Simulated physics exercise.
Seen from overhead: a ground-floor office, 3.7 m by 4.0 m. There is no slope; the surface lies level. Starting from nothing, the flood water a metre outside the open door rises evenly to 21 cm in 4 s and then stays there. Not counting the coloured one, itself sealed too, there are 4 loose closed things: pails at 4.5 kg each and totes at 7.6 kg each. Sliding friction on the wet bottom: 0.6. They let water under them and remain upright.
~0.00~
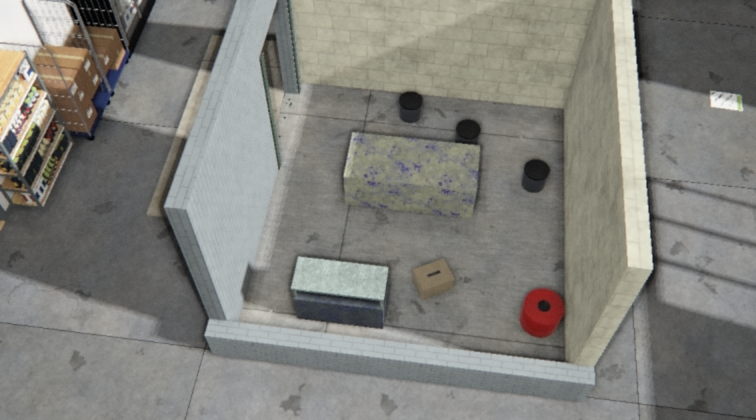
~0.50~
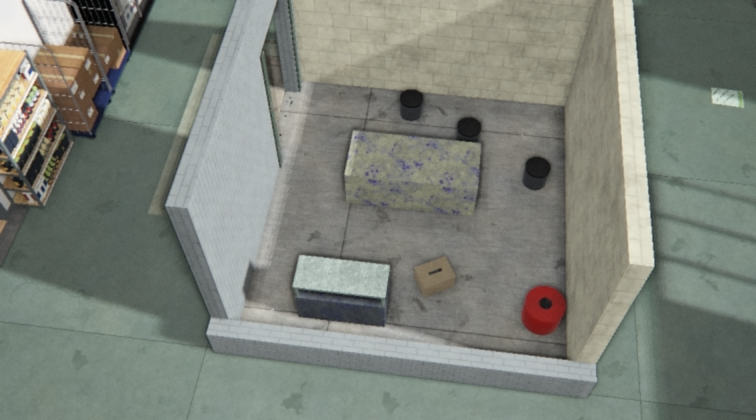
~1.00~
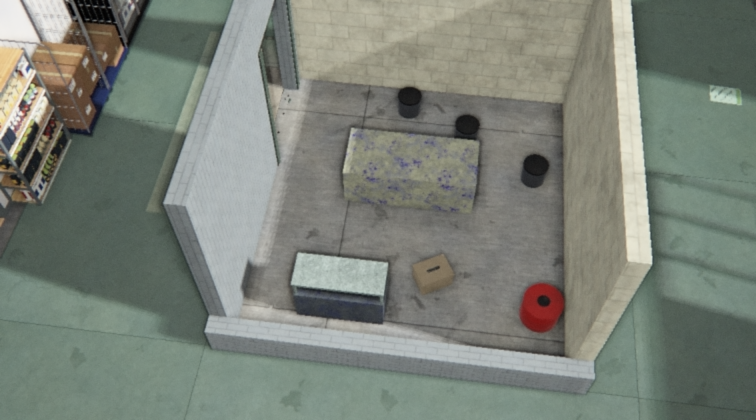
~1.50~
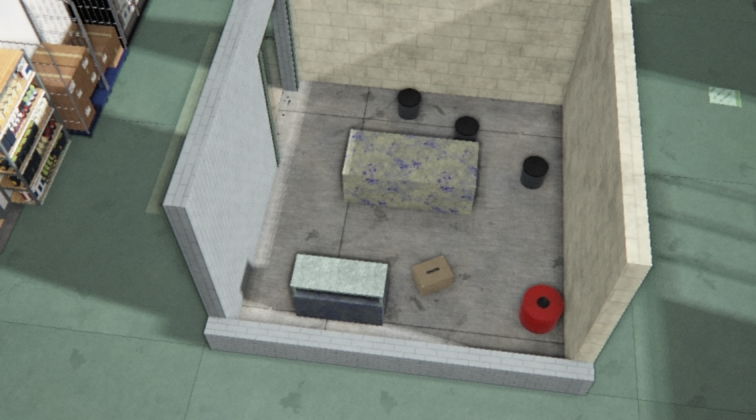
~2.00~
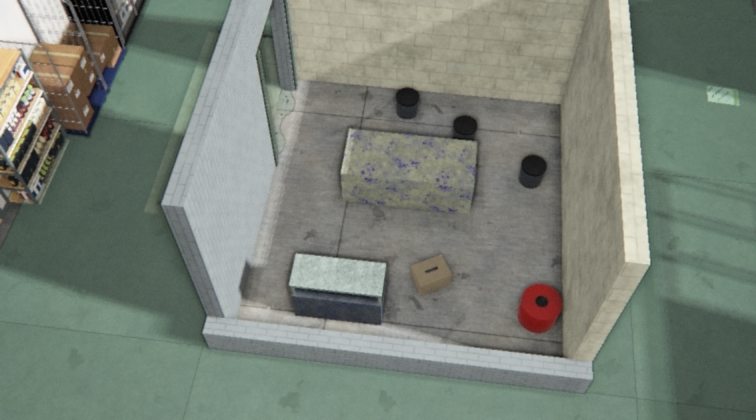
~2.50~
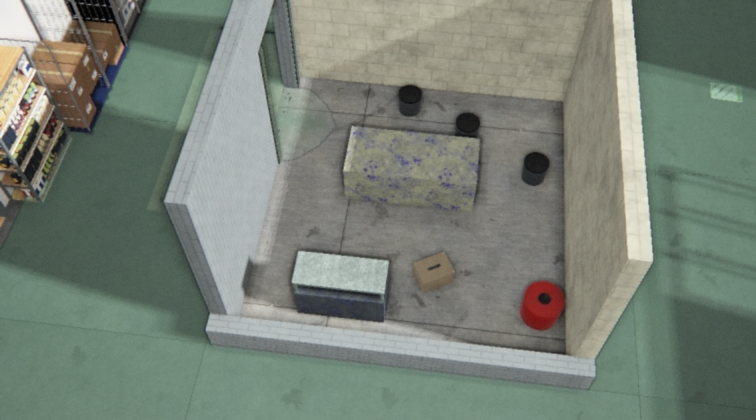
A walled room with no ceiling stands on a warehouse-like floor, seen from high above, with shelves and stacked brown cartons outside at the upper left. Inside are a purple-flecked block, three black pails, a pale-topped dark chest, a small tan box and a red tub at lower right. The outer floor turns from grey to green, the view jitters slightly, and a thin clear patch spreads in by the left doorway, while nothing else moves.
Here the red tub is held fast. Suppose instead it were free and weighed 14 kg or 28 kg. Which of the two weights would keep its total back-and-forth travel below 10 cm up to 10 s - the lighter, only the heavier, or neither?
It seems only the weightier option will anchor it.
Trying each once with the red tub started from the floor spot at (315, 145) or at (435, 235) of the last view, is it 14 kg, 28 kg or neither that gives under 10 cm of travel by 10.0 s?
Taking them in turn, only the heavier mass keeps it, and the lighter mass keeps it.
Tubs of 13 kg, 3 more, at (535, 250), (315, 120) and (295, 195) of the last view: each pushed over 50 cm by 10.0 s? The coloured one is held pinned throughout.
Listed in turn, they go over the bar, over the bar, beneath the bar.
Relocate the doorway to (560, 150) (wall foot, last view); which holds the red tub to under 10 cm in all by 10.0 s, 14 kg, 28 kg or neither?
There even the lighter works.
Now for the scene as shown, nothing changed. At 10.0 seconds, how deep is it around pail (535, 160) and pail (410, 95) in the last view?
Some 12 cm at the first, some 14 cm at the second.
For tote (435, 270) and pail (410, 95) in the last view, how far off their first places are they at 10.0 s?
Respectively 20 and 300 centimetres.
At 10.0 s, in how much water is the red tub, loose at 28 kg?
Roughly 10 cm.
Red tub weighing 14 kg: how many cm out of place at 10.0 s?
Close to 60 centimetres.
After 3.5 s the red tub would be 0 cm from its start with 14 kg and 0 cm from its start with 28 kg; 0 cm of water round it then.
After 4.5 s the red tub would be 0 cm from its start with 14 kg and 0 cm from its start with 28 kg; 0 cm of water round it then.
After 7.0 s the red tub would be 0 cm from its start with 14 kg and 0 cm from its start with 28 kg; 2 cm of water round it then.
After 10.0 s the red tub would be 57 cm from its start with 14 kg and 0 cm from its start with 28 kg; 10 cm of water round it then.
